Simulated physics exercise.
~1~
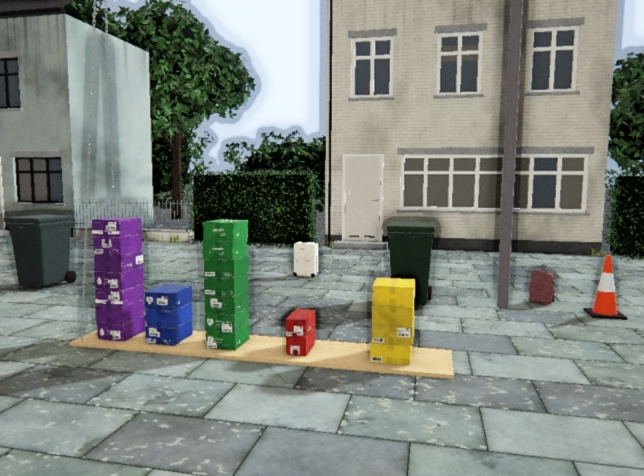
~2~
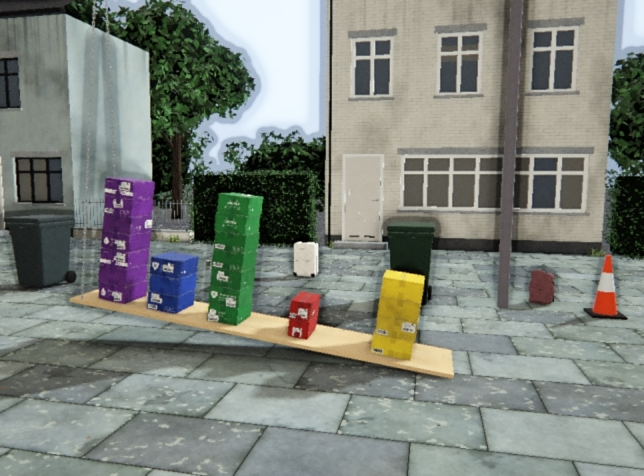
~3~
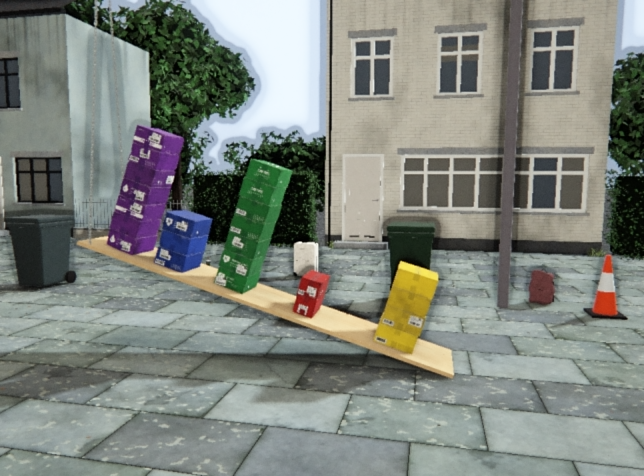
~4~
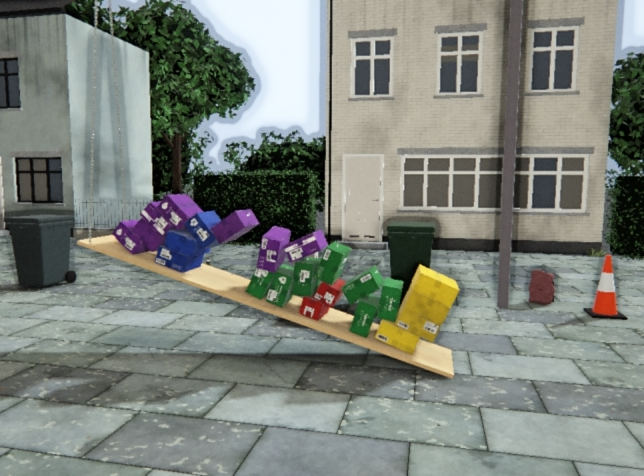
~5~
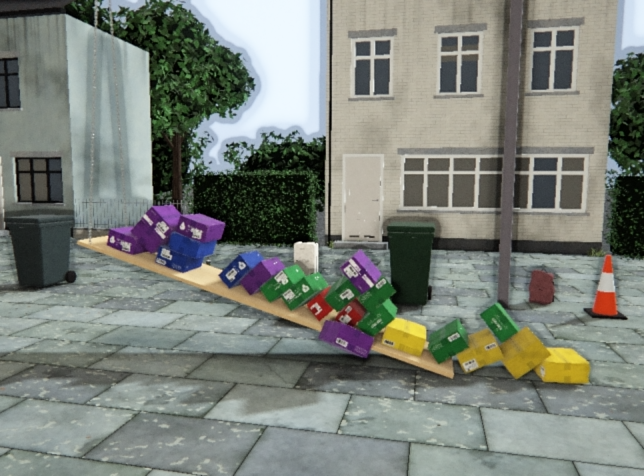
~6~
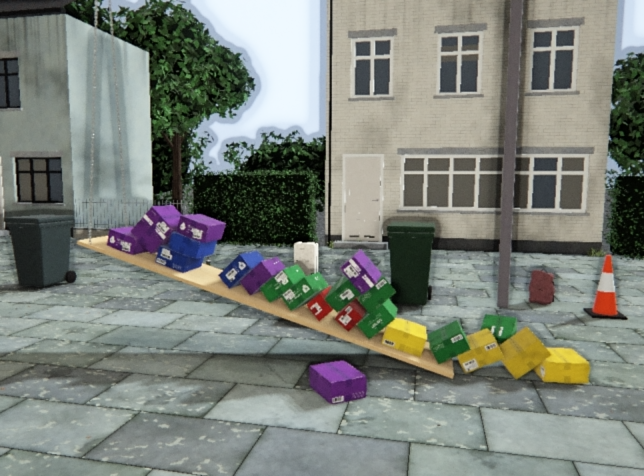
A plank holding purple, blue, green, red and yellow stacks of boxes tilted up on its left side until the stacks leaned and toppled rightward, leaving boxes heaped along the slope, some past its low end, and one purple box on the paving in front.
